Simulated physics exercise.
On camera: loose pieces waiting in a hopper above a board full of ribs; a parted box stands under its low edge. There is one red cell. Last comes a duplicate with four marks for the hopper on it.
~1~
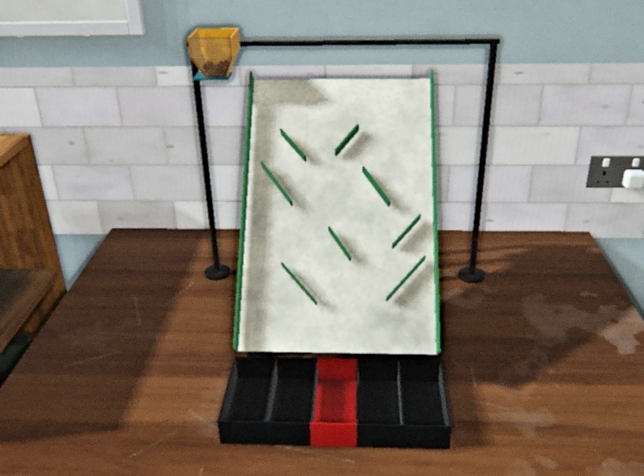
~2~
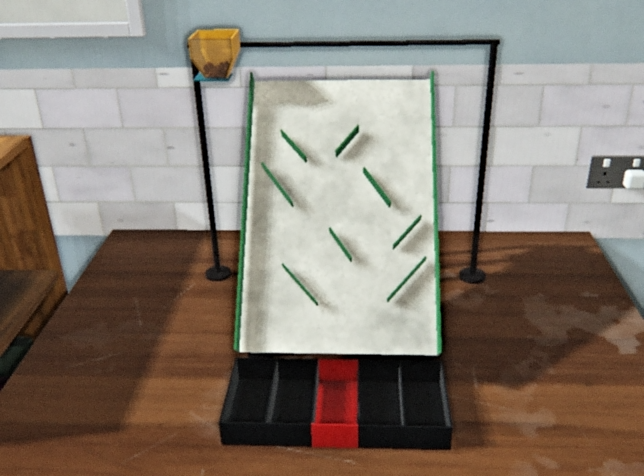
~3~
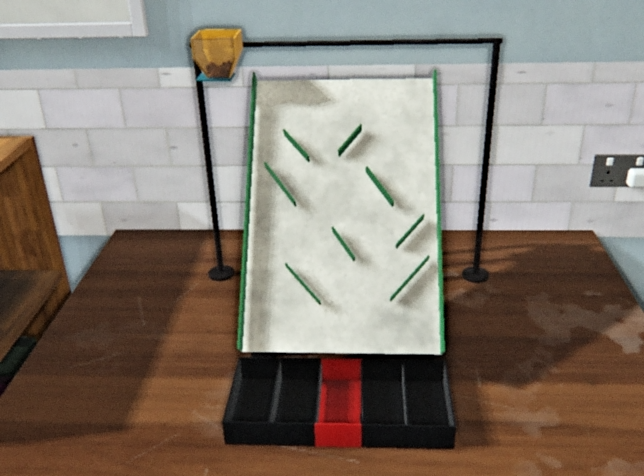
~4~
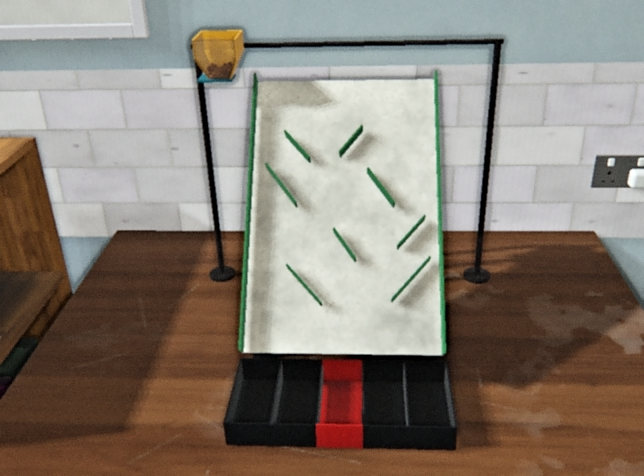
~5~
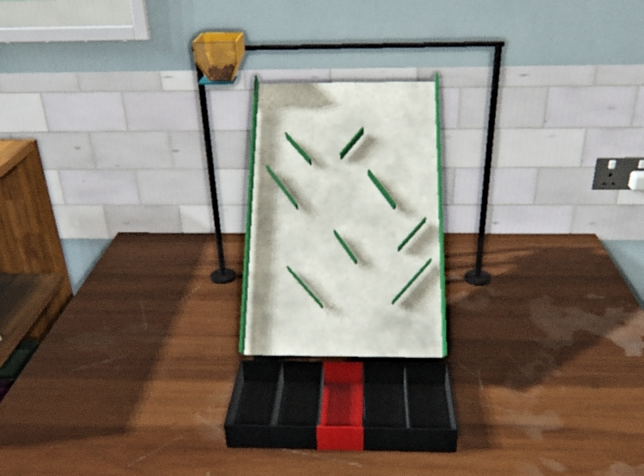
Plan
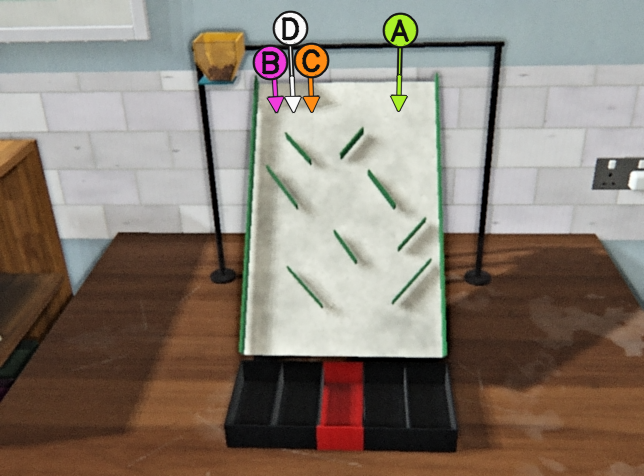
The video shows a yellow hopper on a black frame above a tilted white board with green ribs, and a black divided box with a red middle cell at its base; nothing moves apart from a slight shift in the view.
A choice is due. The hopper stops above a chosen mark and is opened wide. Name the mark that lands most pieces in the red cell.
Mark A.
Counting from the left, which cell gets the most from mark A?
The third from the left.
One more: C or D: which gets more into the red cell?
Mark C.
On the marked copy, mark A meets the board at (398, 105); mark B meets the board at (276, 106); mark C meets the board at (311, 106); mark D meets the board at (293, 106).
With A, most in the red cell, about a quarter in other cells.
With B, about a third in the red cell, about two thirds in other cells, a stray few outside the box.
With C, about a third in the red cell, about two thirds in other cells.
With D, about a quarter in the red cell, most in other cells.
